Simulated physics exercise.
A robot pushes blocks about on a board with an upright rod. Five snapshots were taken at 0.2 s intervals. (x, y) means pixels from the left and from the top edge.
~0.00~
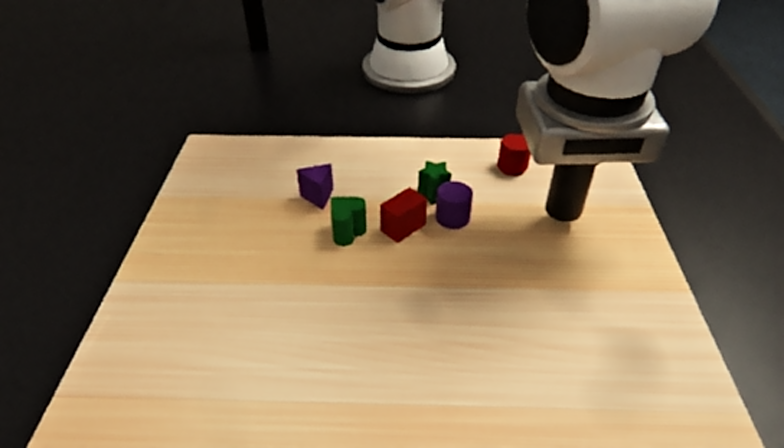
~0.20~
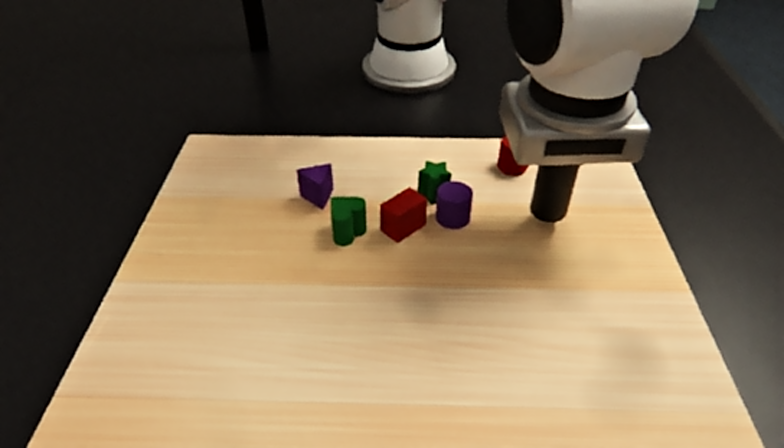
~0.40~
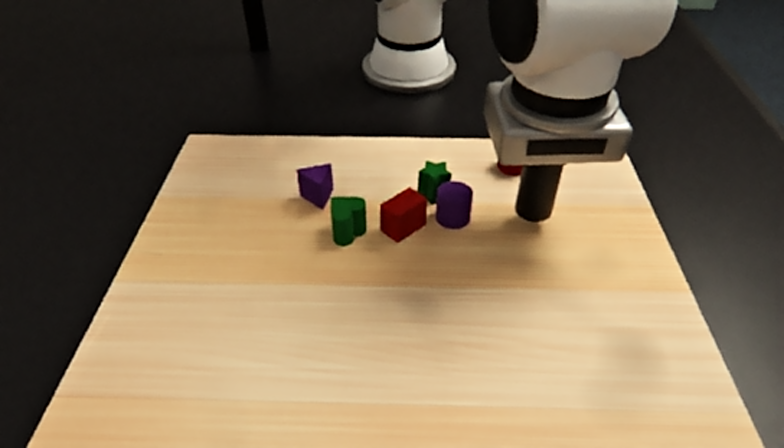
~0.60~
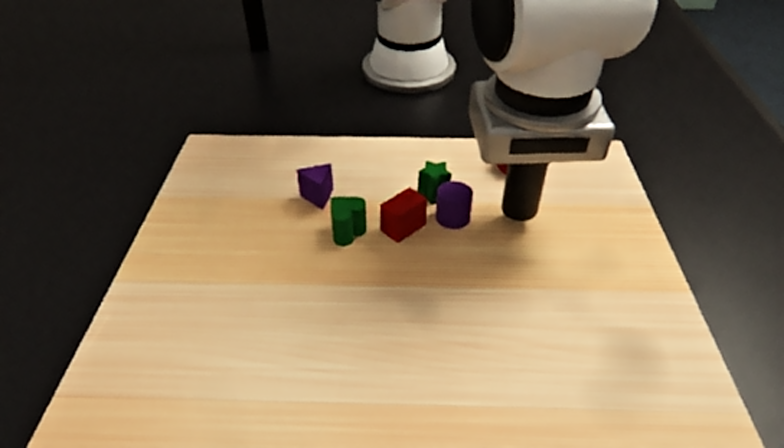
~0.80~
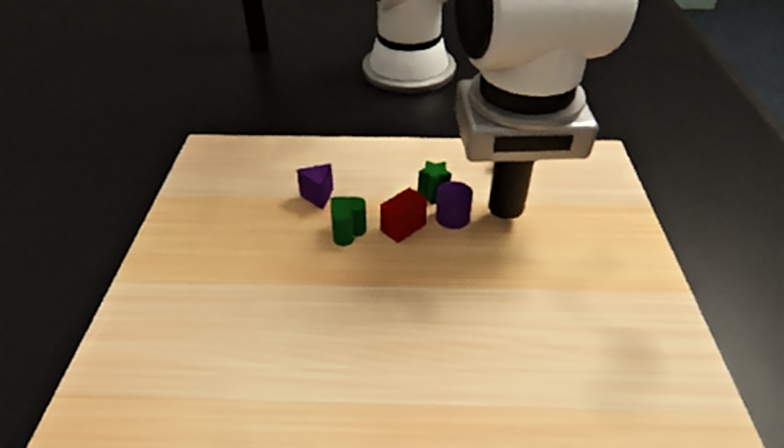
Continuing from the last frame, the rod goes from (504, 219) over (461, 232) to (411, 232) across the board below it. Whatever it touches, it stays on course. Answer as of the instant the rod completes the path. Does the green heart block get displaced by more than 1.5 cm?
No, that is not how it ends up.
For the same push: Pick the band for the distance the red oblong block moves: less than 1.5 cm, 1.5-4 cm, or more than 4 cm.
Covers 1.5 to 4 cm.
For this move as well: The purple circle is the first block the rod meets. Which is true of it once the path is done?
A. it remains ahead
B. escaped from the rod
The answer is B.
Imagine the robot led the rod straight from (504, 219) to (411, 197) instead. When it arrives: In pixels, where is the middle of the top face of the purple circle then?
I'd say the purple circle ends with its top centre at (396, 191).
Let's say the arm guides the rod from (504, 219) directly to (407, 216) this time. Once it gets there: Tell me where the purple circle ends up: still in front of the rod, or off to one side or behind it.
It rides in front to the end.
On the path given first. One third of the way, rod (477, 217); purple circle (445, 191).
Two thirds of the way, rod (444, 220); red oblong block (389, 199), turned 45° anticlockwise; green star (434, 167); purple circle (421, 186).
At the end, rod (412, 220); green heart block still; red oblong block (377, 196), turned 55° anticlockwise; green star (434, 167); purple circle (405, 182).
